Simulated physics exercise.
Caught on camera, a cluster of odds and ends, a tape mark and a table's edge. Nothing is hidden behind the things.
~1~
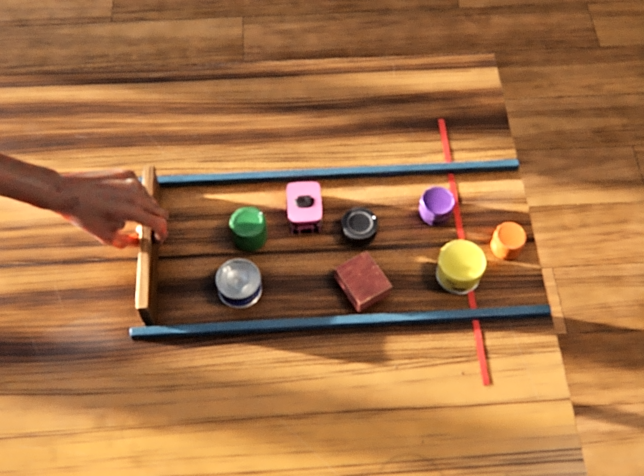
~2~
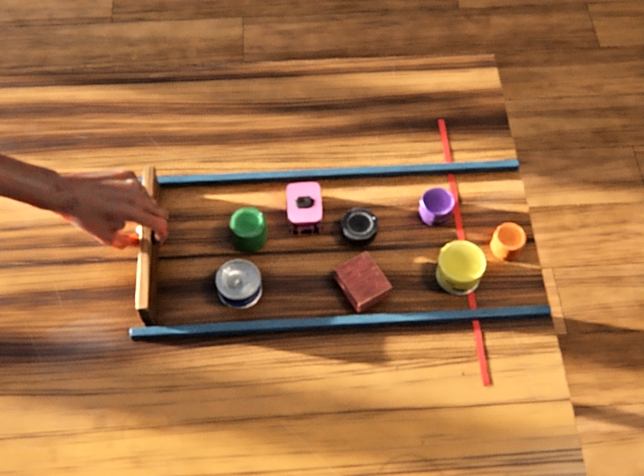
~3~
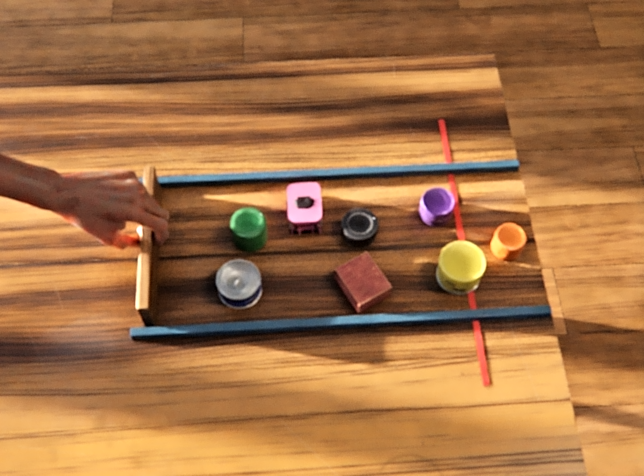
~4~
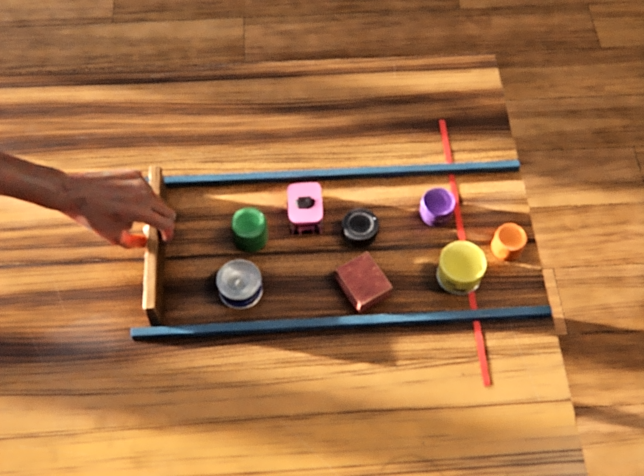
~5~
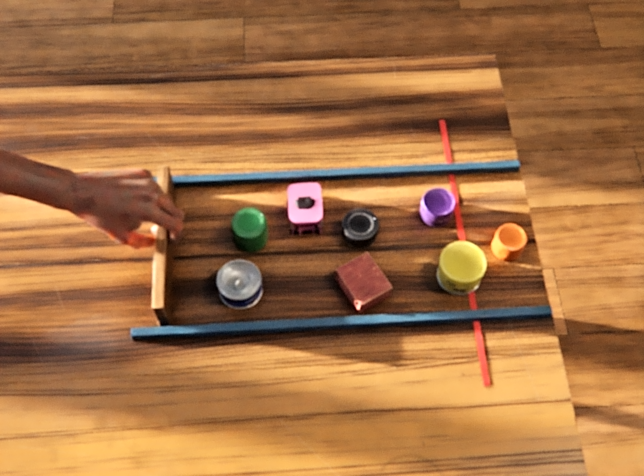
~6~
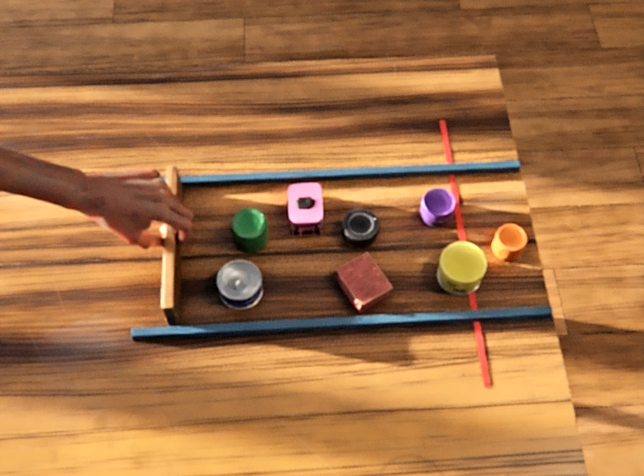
A hand at the left slides an upright wooden board slowly a short way to the right between two blue strips on a striped wooden tabletop, seen from above by a still camera. Between the strips sit a green lid, a silvery round tin, a pink case, a dark round object and a reddish block, with purple, yellow and orange items near a red tape line at right. The board nears the green and silvery items, which, like the others, stay practically in place.
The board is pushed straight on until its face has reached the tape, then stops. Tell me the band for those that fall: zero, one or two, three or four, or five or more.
Outcome: The number that fall off is one or two.
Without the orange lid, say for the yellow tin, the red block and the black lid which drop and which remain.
The yellow tin drops off; the red block stays on; the black lid does not fall.
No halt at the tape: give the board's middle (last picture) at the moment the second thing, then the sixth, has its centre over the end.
About (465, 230), then (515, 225).
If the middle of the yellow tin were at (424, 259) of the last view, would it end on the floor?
The yellow tin goes over.
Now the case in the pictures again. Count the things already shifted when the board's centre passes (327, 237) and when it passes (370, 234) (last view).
The counts are 5 and 7.
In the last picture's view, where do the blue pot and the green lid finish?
The blue pot stops around (491, 269); the green lid around (479, 222).
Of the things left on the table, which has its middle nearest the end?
It is the orange lid.
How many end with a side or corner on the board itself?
It touches 3.
Soon after, none off yet; orange lid at rest near (509, 243); yellow tin at rest near (461, 269); purple tub at rest near (438, 208).
Then, none off yet; orange lid at rest near (509, 243); yellow tin moved a little near (479, 268); purple tub moving near (446, 205).
At rest, the number that fall off is one or two; fallen, yellow tin.
